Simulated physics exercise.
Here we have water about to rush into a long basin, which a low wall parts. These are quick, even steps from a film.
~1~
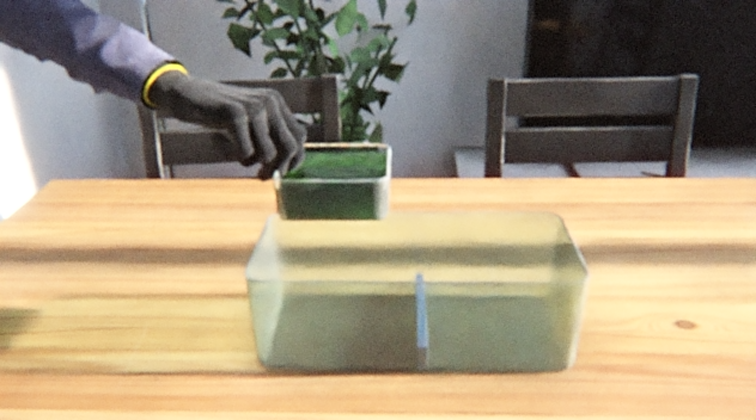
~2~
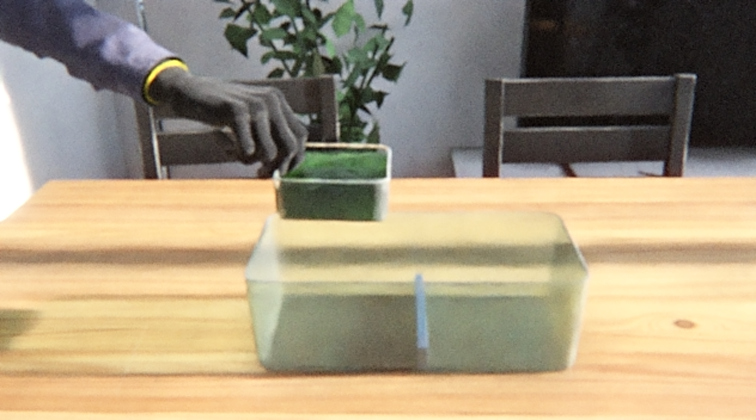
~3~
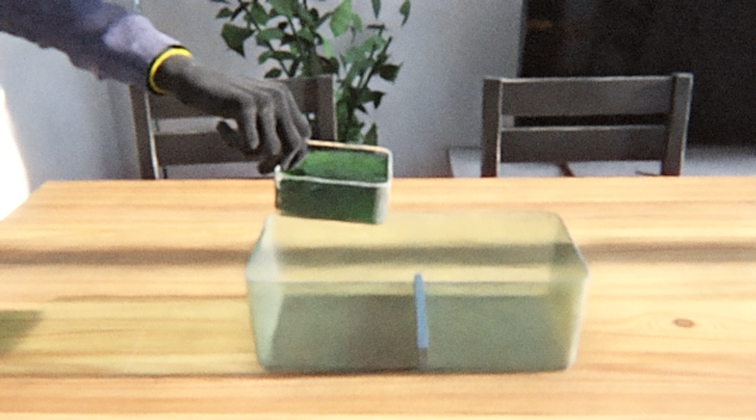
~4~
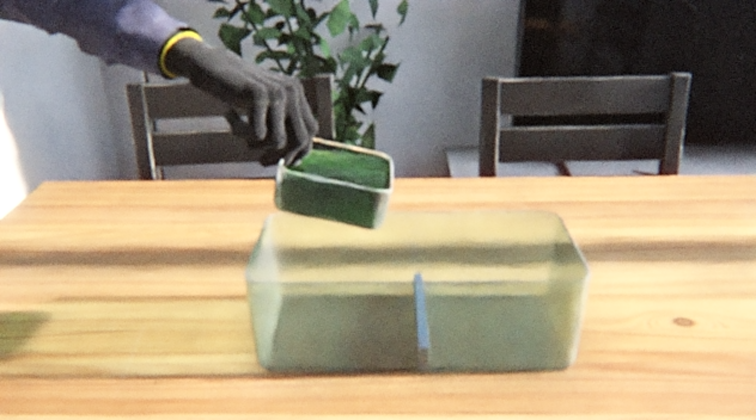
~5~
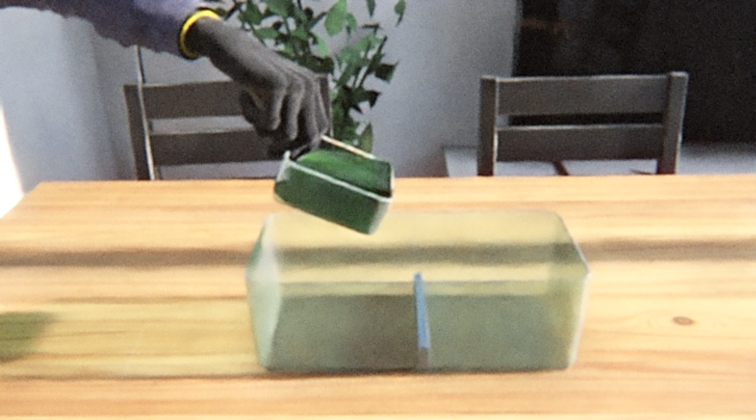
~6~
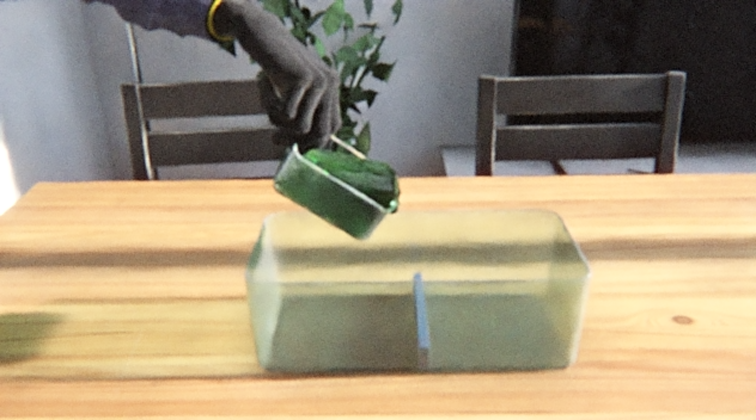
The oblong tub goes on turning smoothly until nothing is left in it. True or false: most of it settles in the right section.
True.
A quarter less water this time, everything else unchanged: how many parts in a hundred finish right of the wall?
Near 55 in a hundred.
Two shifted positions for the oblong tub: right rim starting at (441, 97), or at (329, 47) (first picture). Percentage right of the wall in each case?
Roughly 80 per cent, then roughly 20 per cent.
A moment on, the tilt is 97° and 9 per cent is still to pour, 28 is left of the wall and 46 right of it.
Next, the tilt is 100° and 2 per cent is still to pour, 31 is left of the wall and 65 right of it.
Then the tilt is 100° and 0 per cent is still to pour, 34 is left of the wall and 64 right of it.
Later the tilt is 100° and 0 per cent is still to pour, 36 is left of the wall and 63 right of it.
Finally, 37 per cent lies left of the wall, 63 right of it and 1 outside.
